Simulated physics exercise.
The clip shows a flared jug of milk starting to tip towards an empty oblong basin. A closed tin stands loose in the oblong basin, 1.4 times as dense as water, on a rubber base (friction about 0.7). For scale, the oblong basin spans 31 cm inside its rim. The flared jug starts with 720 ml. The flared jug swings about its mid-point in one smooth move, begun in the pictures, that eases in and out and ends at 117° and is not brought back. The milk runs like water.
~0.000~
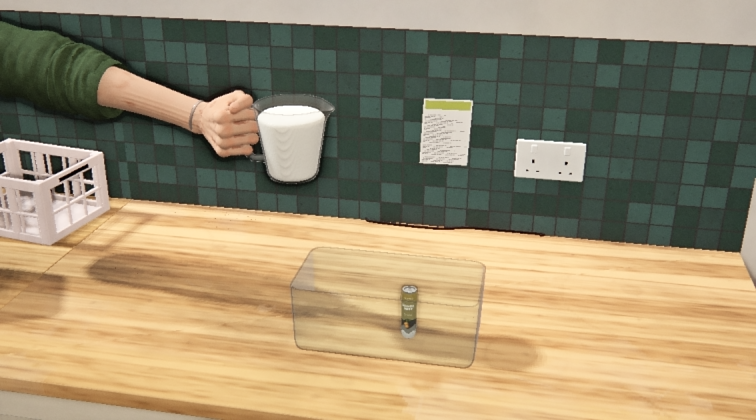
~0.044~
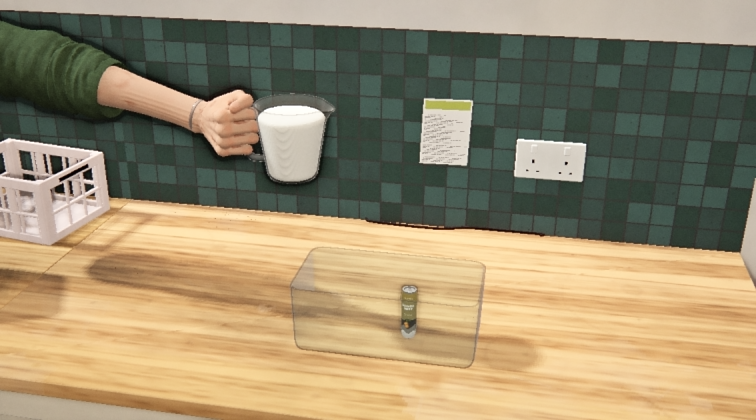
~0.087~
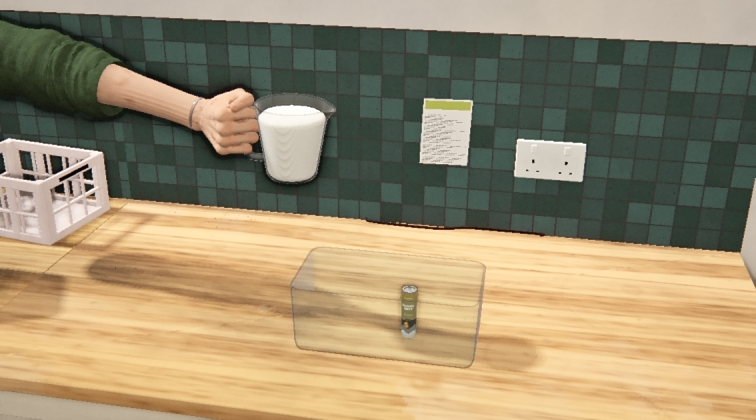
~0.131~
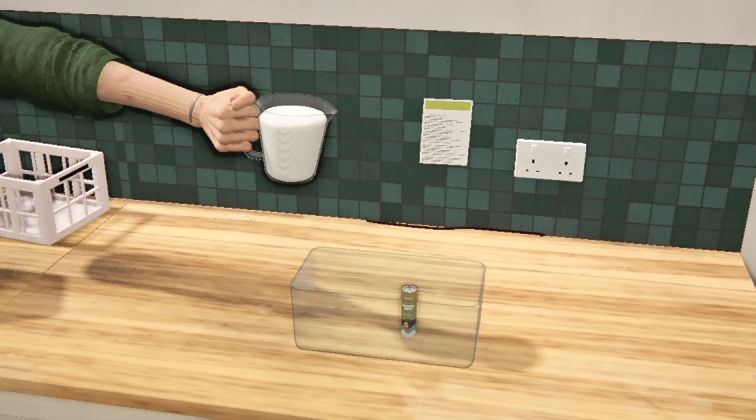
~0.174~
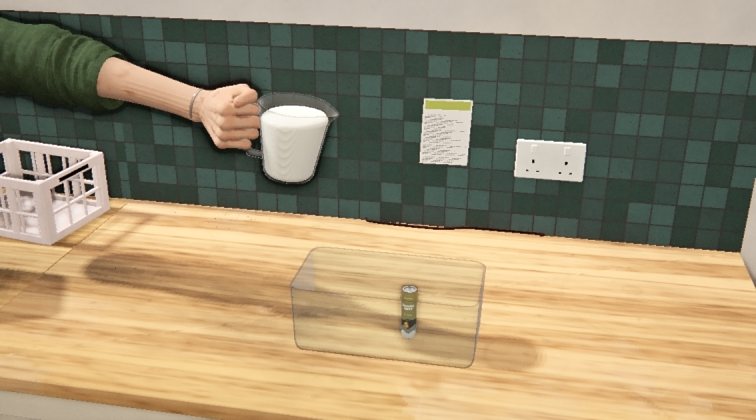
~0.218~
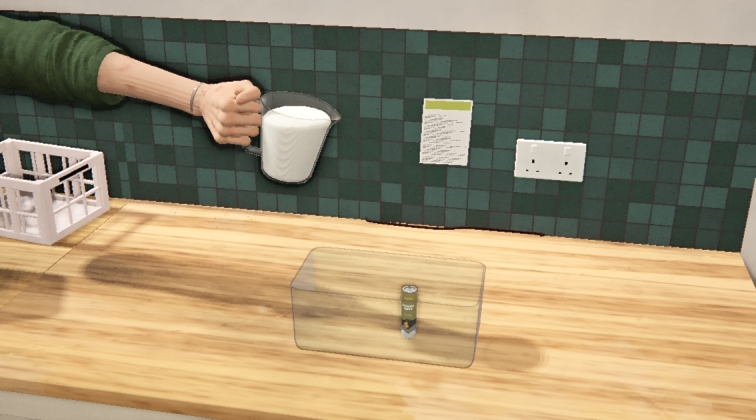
A hand at the end of a green-sleeved arm holds a clear, dark-rimmed jug of white milk at upper left, seen from slightly above a wooden kitchen counter. Behind are dark green tiles, a pinned paper and a white socket, with a pale crate at left and a small greenish tin inside a transparent oblong basin. The jug stays nearly still, then leans slightly rightward, while the camera remains fixed.
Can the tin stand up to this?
It falls.
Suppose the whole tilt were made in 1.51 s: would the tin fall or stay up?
The tin goes over.
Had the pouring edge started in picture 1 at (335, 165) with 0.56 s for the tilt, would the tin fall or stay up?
Then it keeps standing.
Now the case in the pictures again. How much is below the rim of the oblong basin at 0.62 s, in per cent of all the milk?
Near 4 in a hundred.
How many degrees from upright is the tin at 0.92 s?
It is at some 20°.
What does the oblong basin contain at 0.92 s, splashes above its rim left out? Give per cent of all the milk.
About 62 per cent.
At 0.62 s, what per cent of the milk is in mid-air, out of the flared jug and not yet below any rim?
Near 28 in a hundred.
Then, 0.62 s in, the tilt is 74° and 69 per cent is still to pour; the tin stands where it began.
Then, 0.92 s in, the tilt is 111° and 9 per cent is still to pour; the tin leans 19°.
Then, 1.23 s in, the tilt is 117° and 0 per cent is still to pour; the tin lies on its side.
Then, 1.57 s in, the tilt is 117° and 0 per cent is still to pour; the tin lies on its side.
Finally, the tin lies on its side.
